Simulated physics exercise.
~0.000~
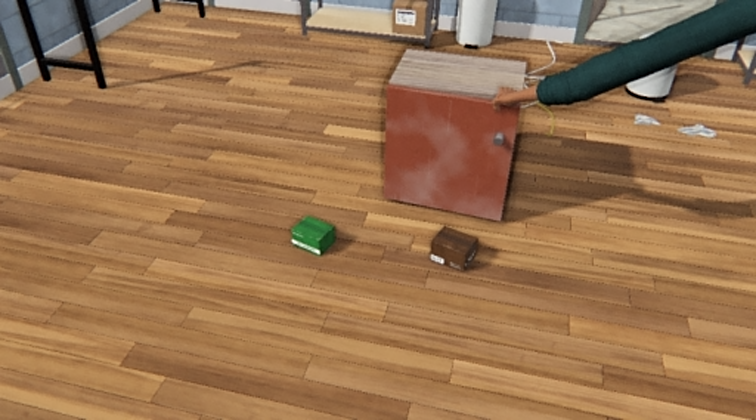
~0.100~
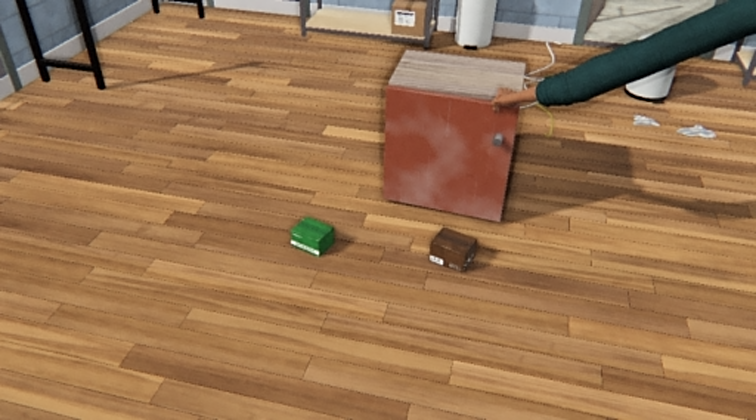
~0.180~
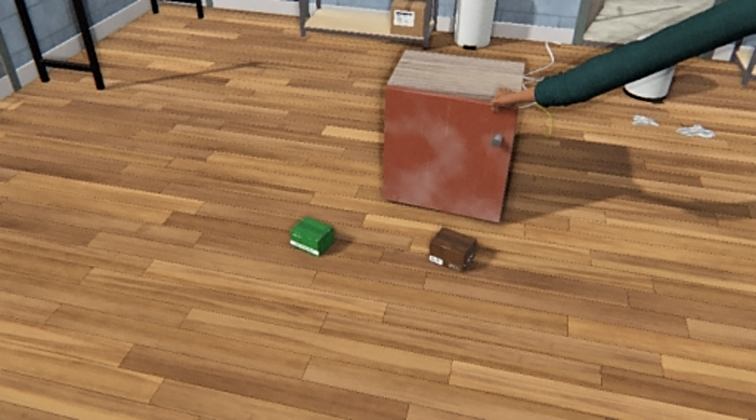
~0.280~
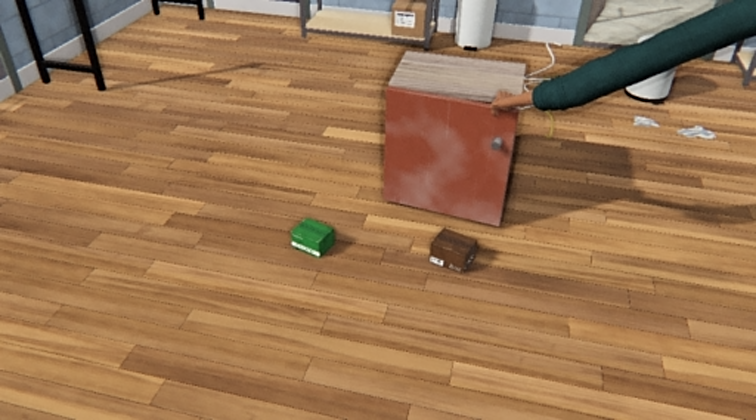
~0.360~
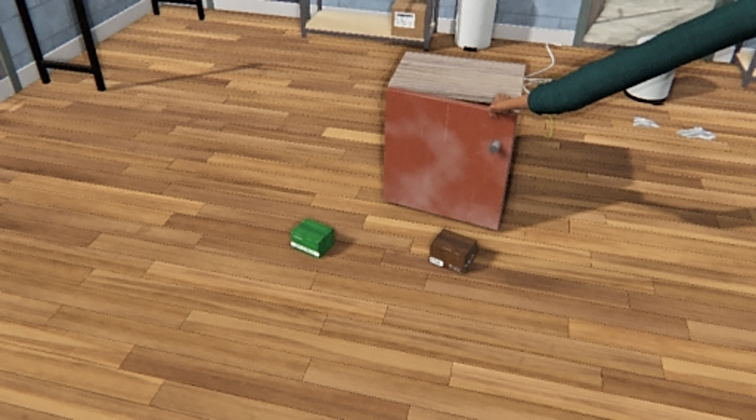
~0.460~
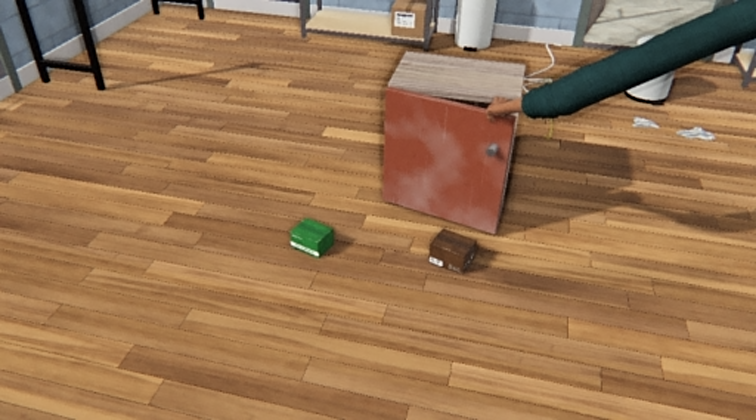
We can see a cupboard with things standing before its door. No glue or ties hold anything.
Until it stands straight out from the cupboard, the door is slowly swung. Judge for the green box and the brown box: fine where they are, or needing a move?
Verdict - green box: Fine where it is; brown box: Needs a move.
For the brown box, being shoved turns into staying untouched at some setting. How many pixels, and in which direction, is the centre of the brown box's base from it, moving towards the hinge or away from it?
About 32 pixels to the right.
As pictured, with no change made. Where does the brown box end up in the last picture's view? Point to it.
Around (338, 263).
After 1.46 s, door 47° open; green box at rest near (312, 238); brown box displaced about its own width near (429, 261).
After 2.10 s, door 68° open; green box at rest near (312, 238); brown box displaced well along near (385, 268).
In the end (3.3 s), the green box remains where it is, near (312, 238); the brown box is pushed along, near (338, 263).
